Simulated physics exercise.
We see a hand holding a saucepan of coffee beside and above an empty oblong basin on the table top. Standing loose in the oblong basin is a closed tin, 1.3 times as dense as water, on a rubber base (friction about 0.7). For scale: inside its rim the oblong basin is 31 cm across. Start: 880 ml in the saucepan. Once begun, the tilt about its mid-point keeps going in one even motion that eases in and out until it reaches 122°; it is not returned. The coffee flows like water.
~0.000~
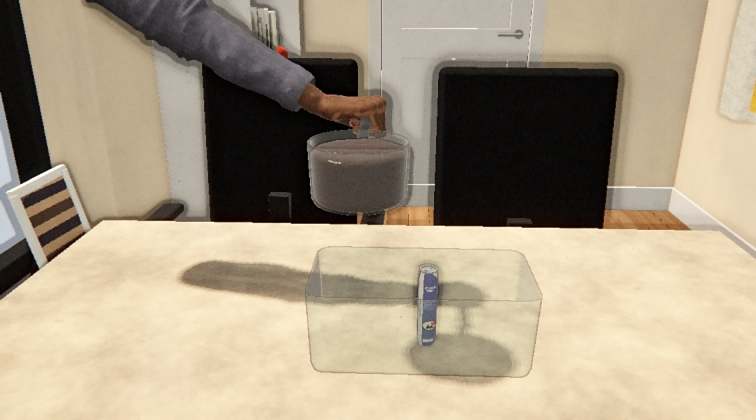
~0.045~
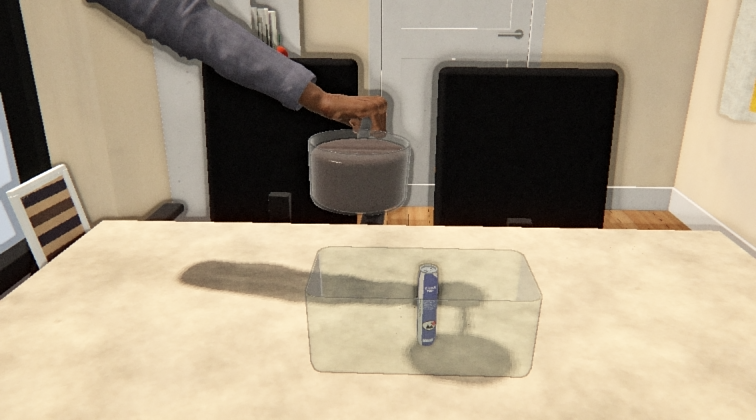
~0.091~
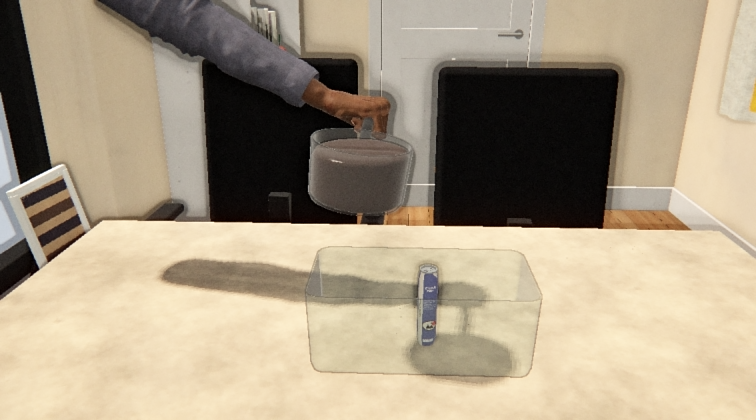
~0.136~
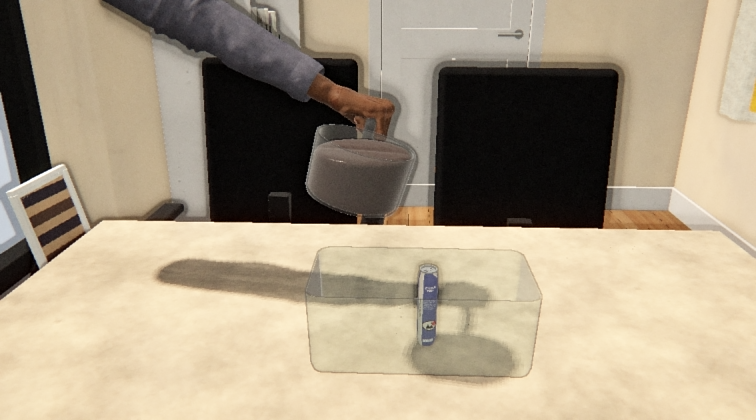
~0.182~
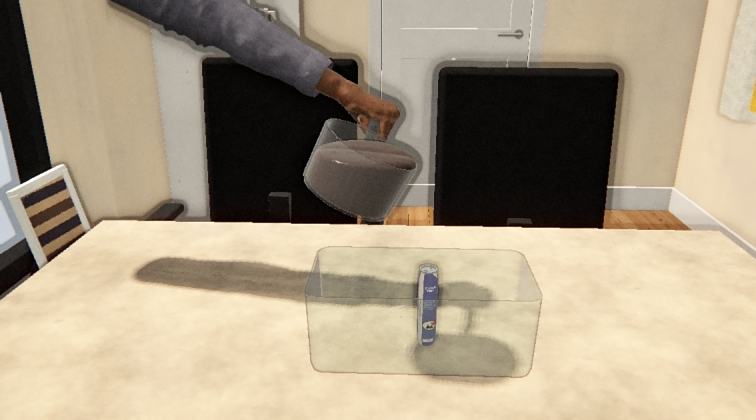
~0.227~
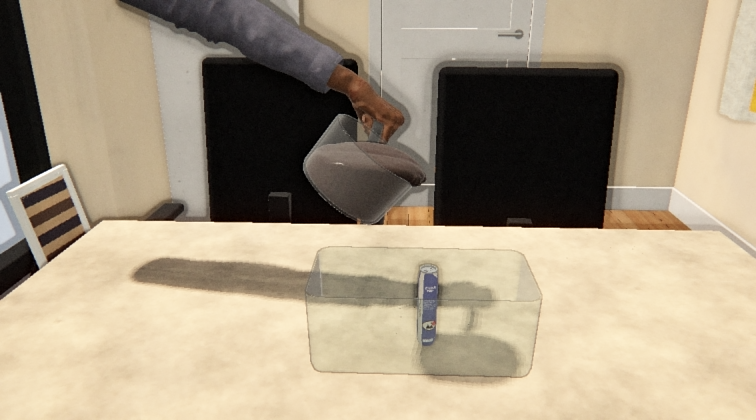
At first, a hand holds a saucepan of brown liquid almost level above a clear, empty oblong basin on a table, with a small blue item standing inside. The hand then gradually tilts the pan to the right, more and more steeply, and the liquid shifts up to its lowered right rim.
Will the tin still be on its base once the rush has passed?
Yes, it never tumbles.
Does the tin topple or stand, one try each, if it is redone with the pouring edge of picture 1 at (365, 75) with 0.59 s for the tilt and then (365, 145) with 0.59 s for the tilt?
Trial 1 - tin tips; trial 2 - tin tips.
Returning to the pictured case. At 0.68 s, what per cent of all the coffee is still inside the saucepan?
I reckon near 1 per cent still sits there.
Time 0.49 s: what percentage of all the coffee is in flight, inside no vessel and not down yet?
44 per cent.
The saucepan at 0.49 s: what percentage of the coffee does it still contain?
I'd estimate some 18 % remains.
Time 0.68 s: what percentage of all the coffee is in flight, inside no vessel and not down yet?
Near 8 percent.
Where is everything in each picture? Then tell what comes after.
In the first frame, it leans 0°; its right rim is at (409, 143); the coffee meets the walls at (312, 149) and (407, 150); the oblong basin's rim runs from (312, 271) to (532, 275); the tin's top is at (428, 272).
In the second frame, it leans 2°; its right rim is at (410, 145); the coffee meets the walls at (312, 149) and (407, 151).
In the third frame, it leans 7°; its right rim is at (412, 150); the coffee meets the walls at (314, 148) and (409, 153).
In the fourth frame, it leans 15°; its right rim is at (414, 157); the coffee meets the walls at (315, 149) and (412, 154).
In the fifth frame, it leans 27°; its right rim is at (416, 168); the coffee meets the walls at (315, 150) and (415, 161); 2 per cent is over the edge.
In the sixth frame, it leans 39°; its right rim is at (415, 180); the coffee meets the walls at (311, 152) and (409, 168); 6 per cent is over the edge.
After 0.49 s the tilt is 113° and 18 per cent is still to pour; the tin stands where it began.
After 0.68 s the tilt is 122° and 1 per cent is still to pour; the tin stands 1 cm from where it began.
After 0.87 s the tilt is 122° and 0 per cent is still to pour; the tin stands where it began.
After 1.09 s the tilt is 122° and 0 per cent is still to pour; the tin stands 1 cm from where it began.
In the end the tin stands 1 cm from where it began.
